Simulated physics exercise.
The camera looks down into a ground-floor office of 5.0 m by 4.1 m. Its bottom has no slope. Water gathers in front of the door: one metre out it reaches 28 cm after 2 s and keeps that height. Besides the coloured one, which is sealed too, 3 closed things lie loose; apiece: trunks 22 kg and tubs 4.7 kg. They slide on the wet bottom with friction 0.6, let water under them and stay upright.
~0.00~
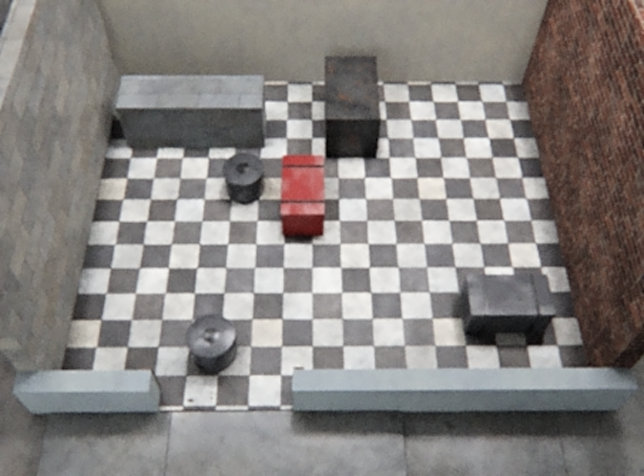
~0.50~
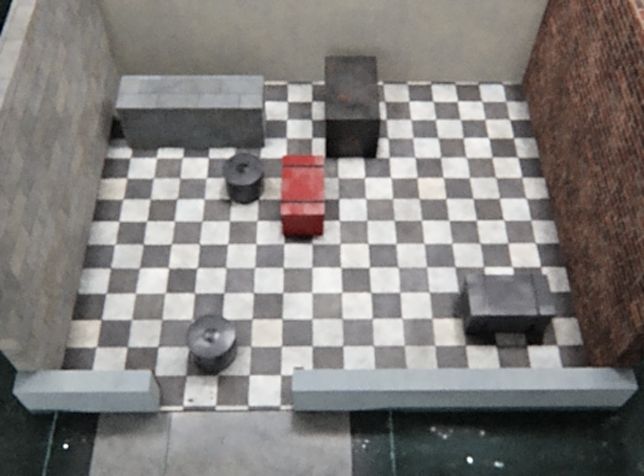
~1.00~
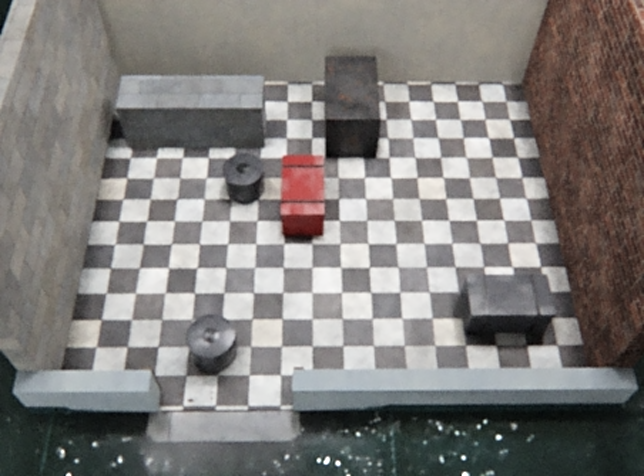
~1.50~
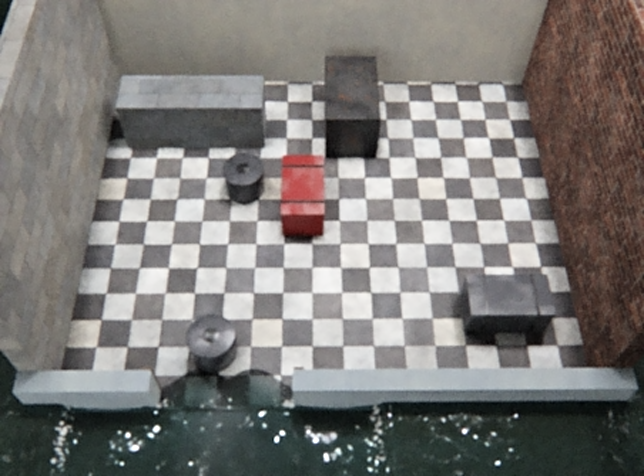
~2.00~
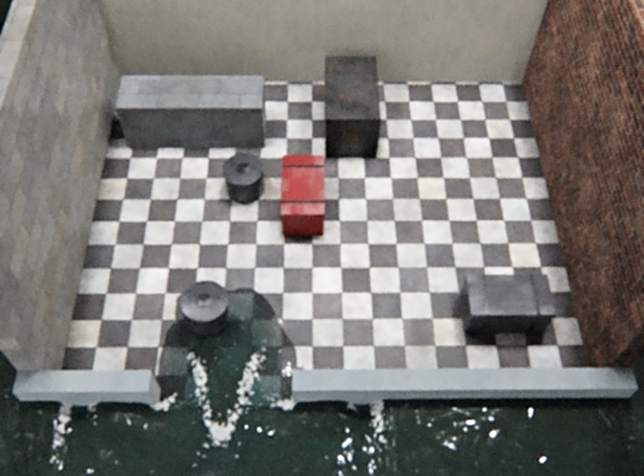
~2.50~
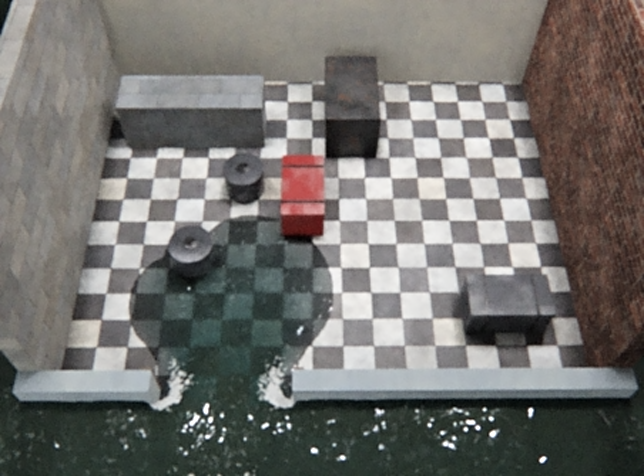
Dark water spreads through the doorway across the checkered floor, pushing one dark tub farther inside.
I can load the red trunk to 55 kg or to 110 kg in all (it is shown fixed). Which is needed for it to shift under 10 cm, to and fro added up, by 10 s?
Verdict: Only the higher weight holds it.
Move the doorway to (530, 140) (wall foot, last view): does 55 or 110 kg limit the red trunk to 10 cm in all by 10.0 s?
In that case the smaller load will do.
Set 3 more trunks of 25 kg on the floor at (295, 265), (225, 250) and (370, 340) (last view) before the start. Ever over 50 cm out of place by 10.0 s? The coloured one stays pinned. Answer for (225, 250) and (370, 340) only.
In turn: Past it, under.
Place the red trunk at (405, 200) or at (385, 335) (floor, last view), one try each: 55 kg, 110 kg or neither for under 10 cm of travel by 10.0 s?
In turn: Either load holds; the smaller is enough.
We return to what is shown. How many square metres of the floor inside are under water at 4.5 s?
Some 15 m2.
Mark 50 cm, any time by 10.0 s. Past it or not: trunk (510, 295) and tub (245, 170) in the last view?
In turn: Short of it, past it.
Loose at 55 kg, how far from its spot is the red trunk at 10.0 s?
Roughly 50 cm.
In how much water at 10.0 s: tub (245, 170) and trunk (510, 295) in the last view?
Roughly 13 and 6 cm.
After 3.5 s the red trunk would be 0 cm from its start with 55 kg and 0 cm from its start with 110 kg; 6 cm of water round it then.
After 4.5 s the red trunk would be 0 cm from its start with 55 kg and 0 cm from its start with 110 kg; 5 cm of water round it then.
After 7.0 s the red trunk would be 0 cm from its start with 55 kg and 0 cm from its start with 110 kg; 9 cm of water round it then.
After 10.0 s the red trunk would be 51 cm from its start with 55 kg and 0 cm from its start with 110 kg; 14 cm of water round it then.
